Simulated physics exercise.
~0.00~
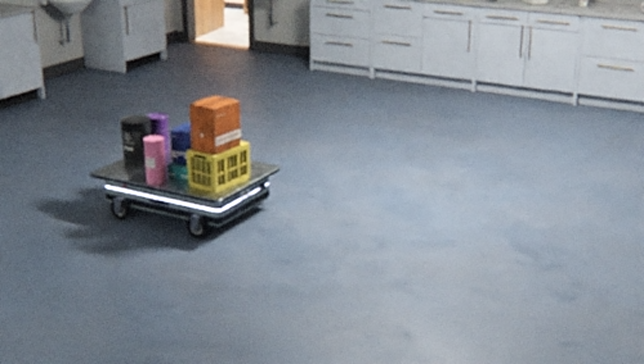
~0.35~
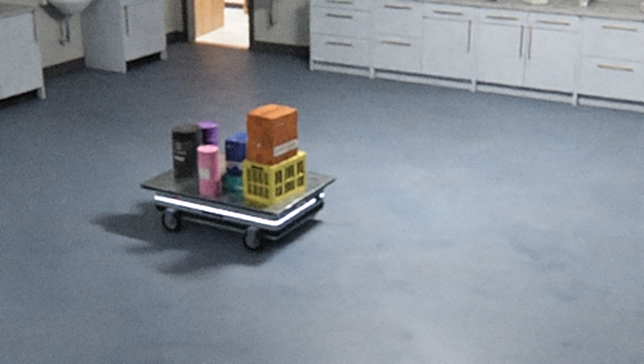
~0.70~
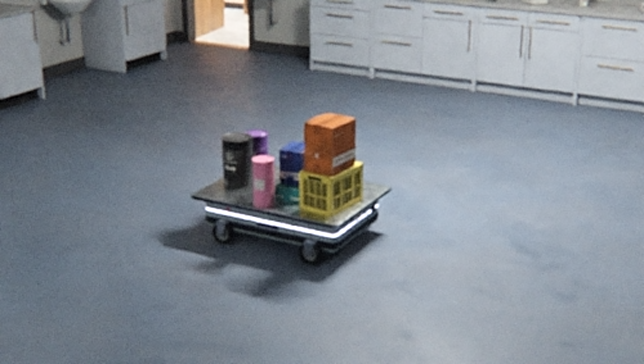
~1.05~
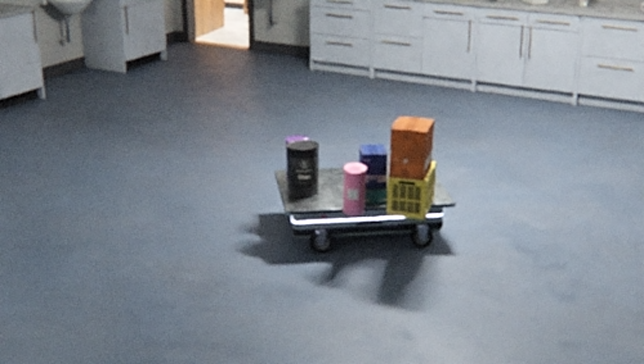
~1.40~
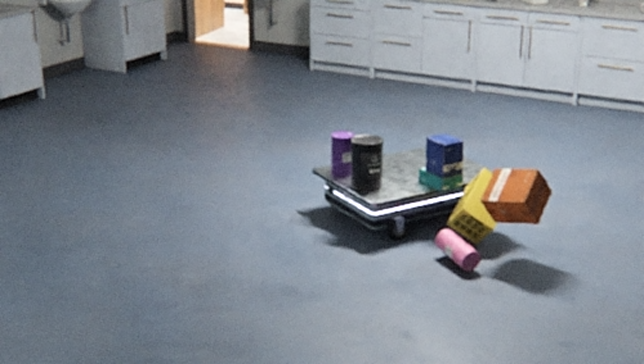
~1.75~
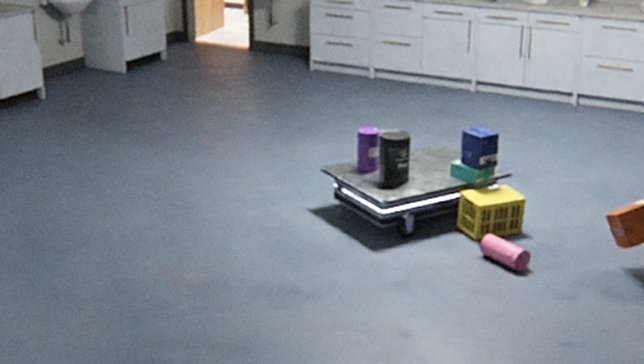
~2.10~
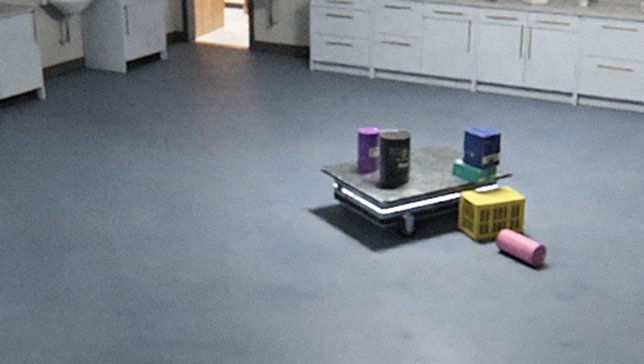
A loaded cart rolls right, turns, spills three items onto the floor, and stops.
